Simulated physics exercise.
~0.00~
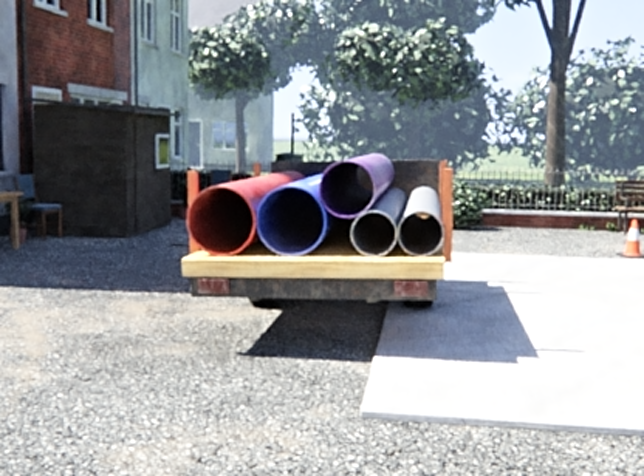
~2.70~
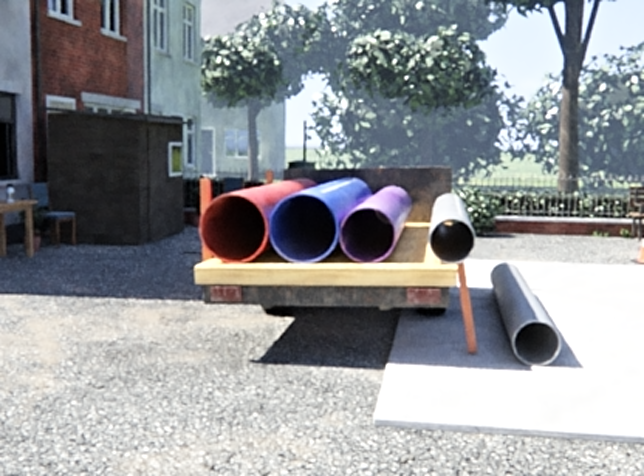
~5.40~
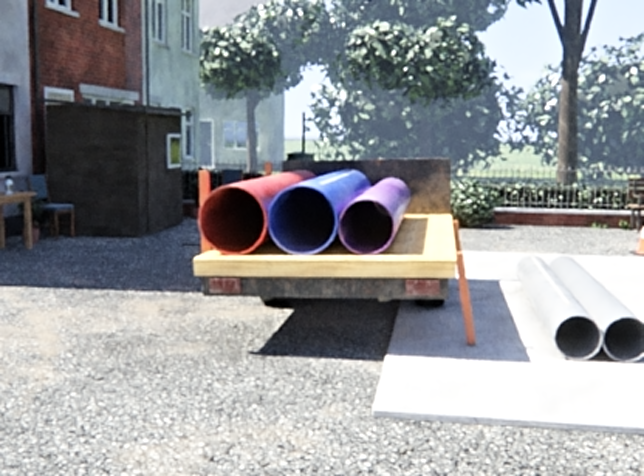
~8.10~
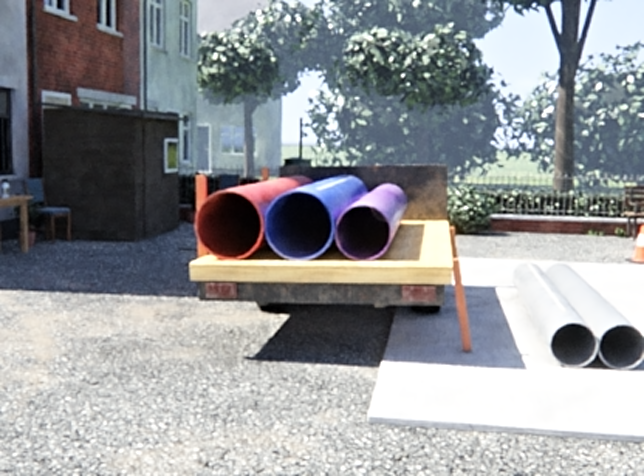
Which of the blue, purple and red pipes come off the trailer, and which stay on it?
None of the three comes off. The blue, purple and red pipes are all still on the deck at the end.
